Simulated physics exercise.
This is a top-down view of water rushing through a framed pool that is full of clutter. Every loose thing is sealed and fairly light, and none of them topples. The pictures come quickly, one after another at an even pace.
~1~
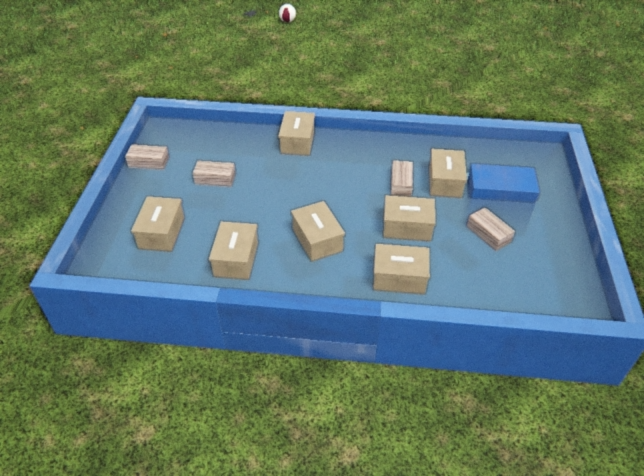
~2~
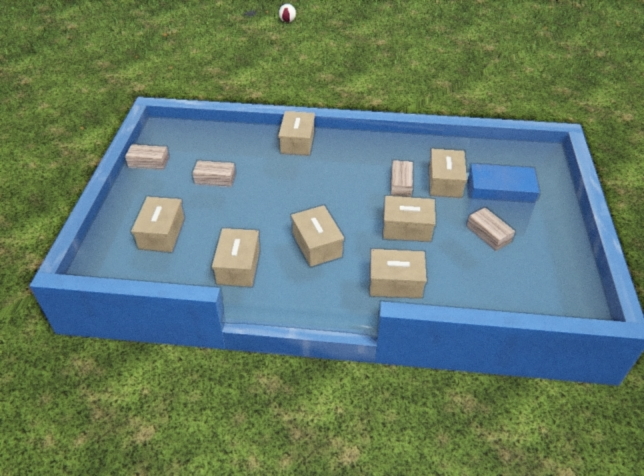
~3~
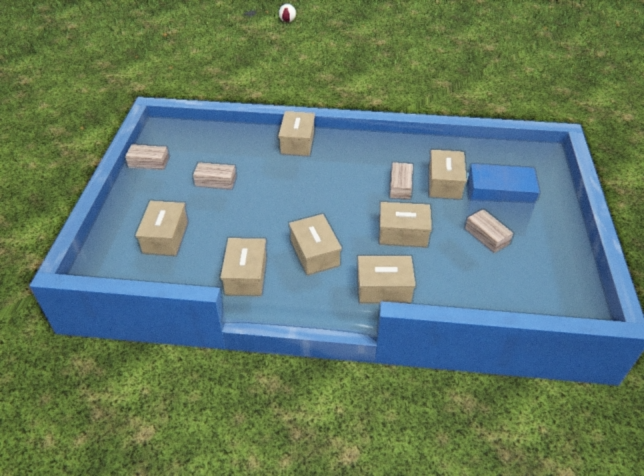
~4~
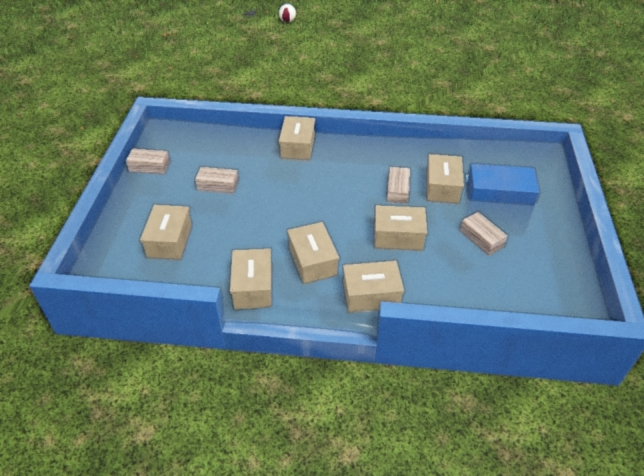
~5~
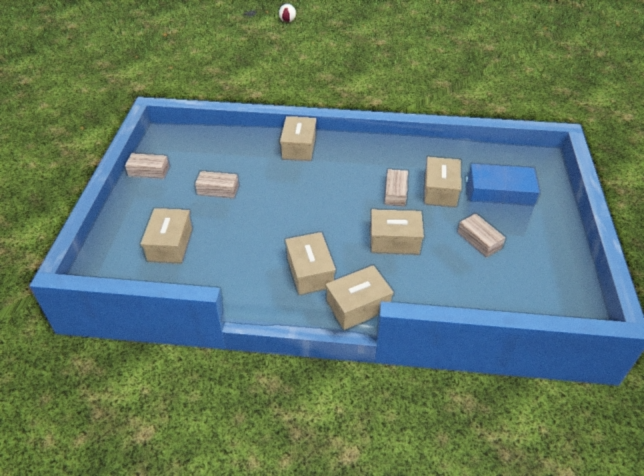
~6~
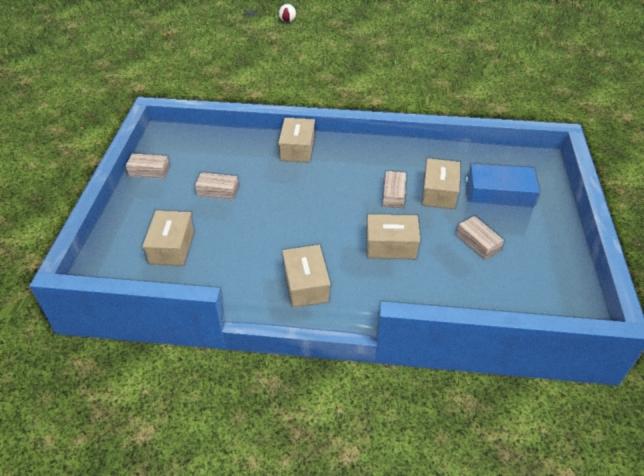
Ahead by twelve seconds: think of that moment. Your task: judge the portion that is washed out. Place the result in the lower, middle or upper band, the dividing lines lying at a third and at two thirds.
Middle band.
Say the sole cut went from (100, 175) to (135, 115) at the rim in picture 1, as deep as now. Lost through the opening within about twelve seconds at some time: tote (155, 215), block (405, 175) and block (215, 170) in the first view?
Each object, in the order asked: Flushed / not flushed / flushed.
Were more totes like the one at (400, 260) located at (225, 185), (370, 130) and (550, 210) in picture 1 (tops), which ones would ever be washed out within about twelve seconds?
Lab note - results by position: Exited, retained, retained.
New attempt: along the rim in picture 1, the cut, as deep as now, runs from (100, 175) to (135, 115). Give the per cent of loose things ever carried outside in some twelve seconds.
It comes to about 40 per cent of the things.
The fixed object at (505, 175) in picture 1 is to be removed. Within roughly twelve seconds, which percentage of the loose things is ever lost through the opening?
I reckon 40 percent.
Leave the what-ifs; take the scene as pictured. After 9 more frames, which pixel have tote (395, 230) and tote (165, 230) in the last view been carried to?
Estimated: (356, 267); (195, 252).
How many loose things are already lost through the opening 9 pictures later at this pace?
By that point the tally is 3.
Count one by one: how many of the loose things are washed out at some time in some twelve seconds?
4.
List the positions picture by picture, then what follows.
A tote at (317, 222) floats; a tote at (410, 209) floats; 0 of 11 have shifted, in the first picture.
A tote at (317, 226), afloat; a tote at (410, 210) floats; 0 of 11 have shifted, in the second picture.
A tote at (315, 235), afloat, close to its start; a tote at (406, 216), afloat, close to its start; 4 of 11 have shifted, in the third picture.
A tote at (313, 244) floats, close to its start; a tote at (401, 219), afloat, close to its start; 8 of 11 have shifted, in the fourth picture.
A tote at (310, 254), afloat, close to its start; a tote at (397, 223), afloat, close to its start; 10 of 11 have shifted, in the fifth picture.
A tote at (306, 267) floats, a stride from its start; a tote at (394, 228), afloat, close to its start; 10 of 11 have shifted, in the sixth picture.
A moment on, 2 of 11 are out; 9 afloat.
Next, 3 of 11 are out; 8 afloat.
Later, 4 of 11 are out; 7 afloat.
In the end, 4 of 11 are out; 7 afloat.
